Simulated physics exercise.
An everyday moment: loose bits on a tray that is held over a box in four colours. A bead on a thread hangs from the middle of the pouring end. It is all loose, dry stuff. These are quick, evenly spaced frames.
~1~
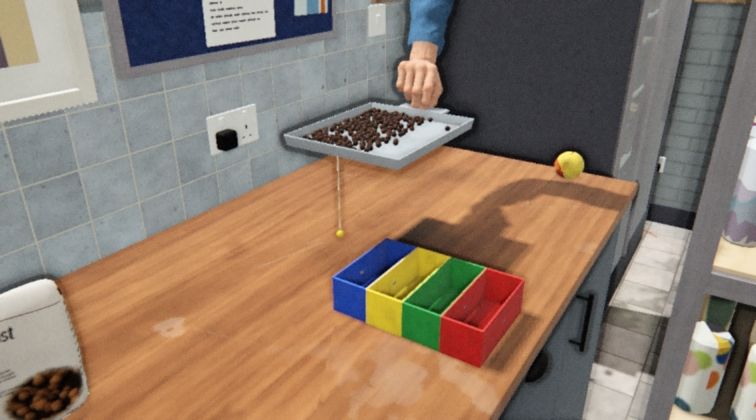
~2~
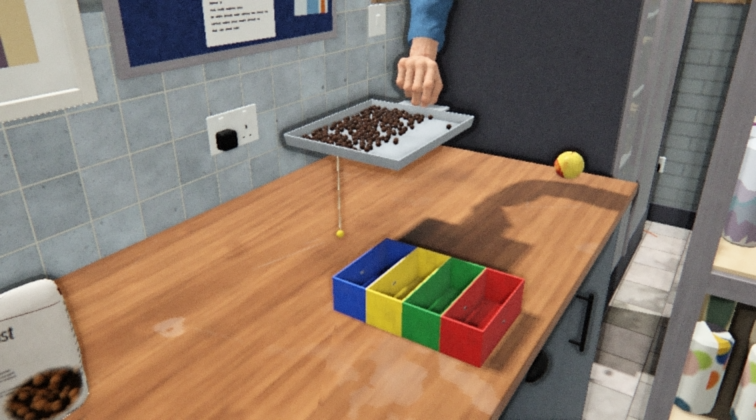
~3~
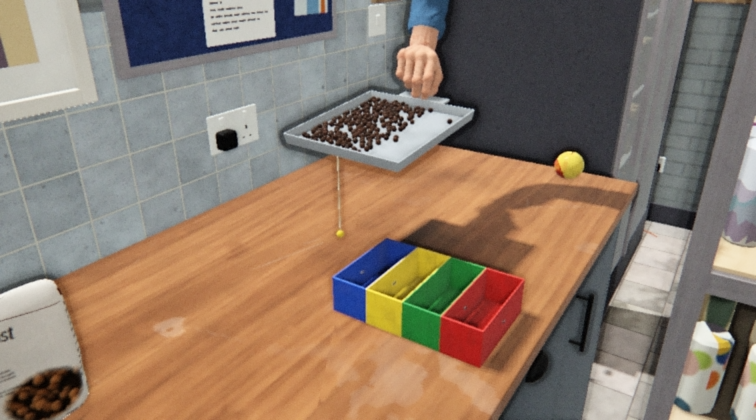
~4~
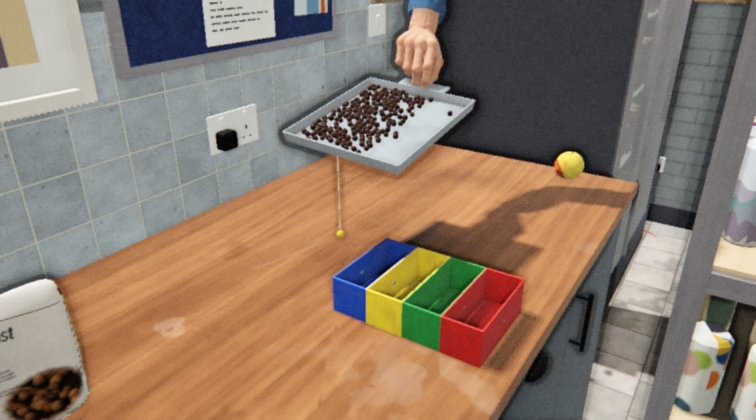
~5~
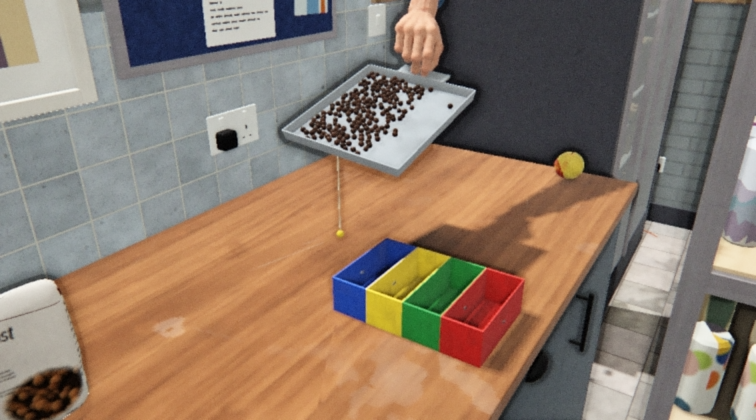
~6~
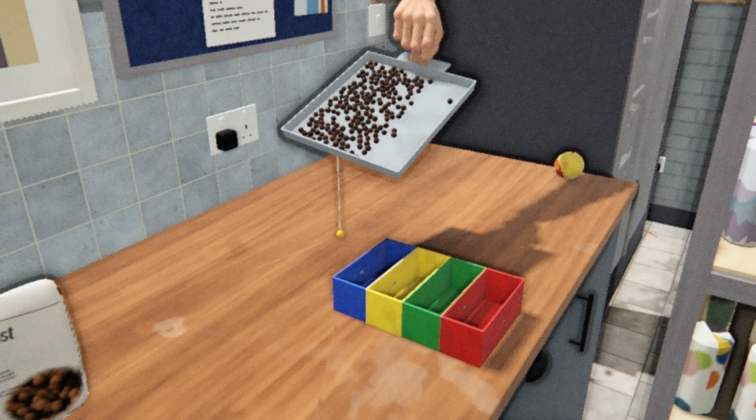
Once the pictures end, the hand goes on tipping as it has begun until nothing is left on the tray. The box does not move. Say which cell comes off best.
It favours the blue compartment.
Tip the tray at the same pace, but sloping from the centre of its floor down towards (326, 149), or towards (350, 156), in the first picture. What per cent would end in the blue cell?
Roughly 0 per cent, and 30 per cent.
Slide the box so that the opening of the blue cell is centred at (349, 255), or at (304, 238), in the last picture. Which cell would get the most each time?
One: The yellow cell. Two: That red cell.
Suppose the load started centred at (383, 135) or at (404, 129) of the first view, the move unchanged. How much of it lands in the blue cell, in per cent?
In turn 60 and 60 in a hundred.
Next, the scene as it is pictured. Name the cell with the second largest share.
It is the cell in yellow.
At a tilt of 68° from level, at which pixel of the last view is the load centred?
Close to (372, 164).
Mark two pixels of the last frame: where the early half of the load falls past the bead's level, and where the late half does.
Around (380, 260) and then (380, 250).
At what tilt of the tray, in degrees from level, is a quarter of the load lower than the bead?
Roughly 80°.
Just after the last frame, tray tipped steeply; roughly two thirds on the tray; just a few in the yellow cell; just a few in the blue cell; just a few in the green cell; roughly a quarter falling or outside the box.
A moment on, tray tipped past a quarter turn; about a tenth on the tray; roughly a third in the blue cell; roughly a quarter in the yellow cell; just a few in the green cell; just a few in the red cell; roughly a quarter falling or outside the box.
Further on, tray tipped past a quarter turn; roughly half in the blue cell; roughly a quarter in the yellow cell; just a few in the green cell; just a few in the red cell; roughly a quarter falling or outside the box.
When it is over, tray tipped past a quarter turn; roughly half in the blue cell; roughly a quarter in the yellow cell; just a few in the green cell; just a few in the red cell; roughly a quarter outside the box.
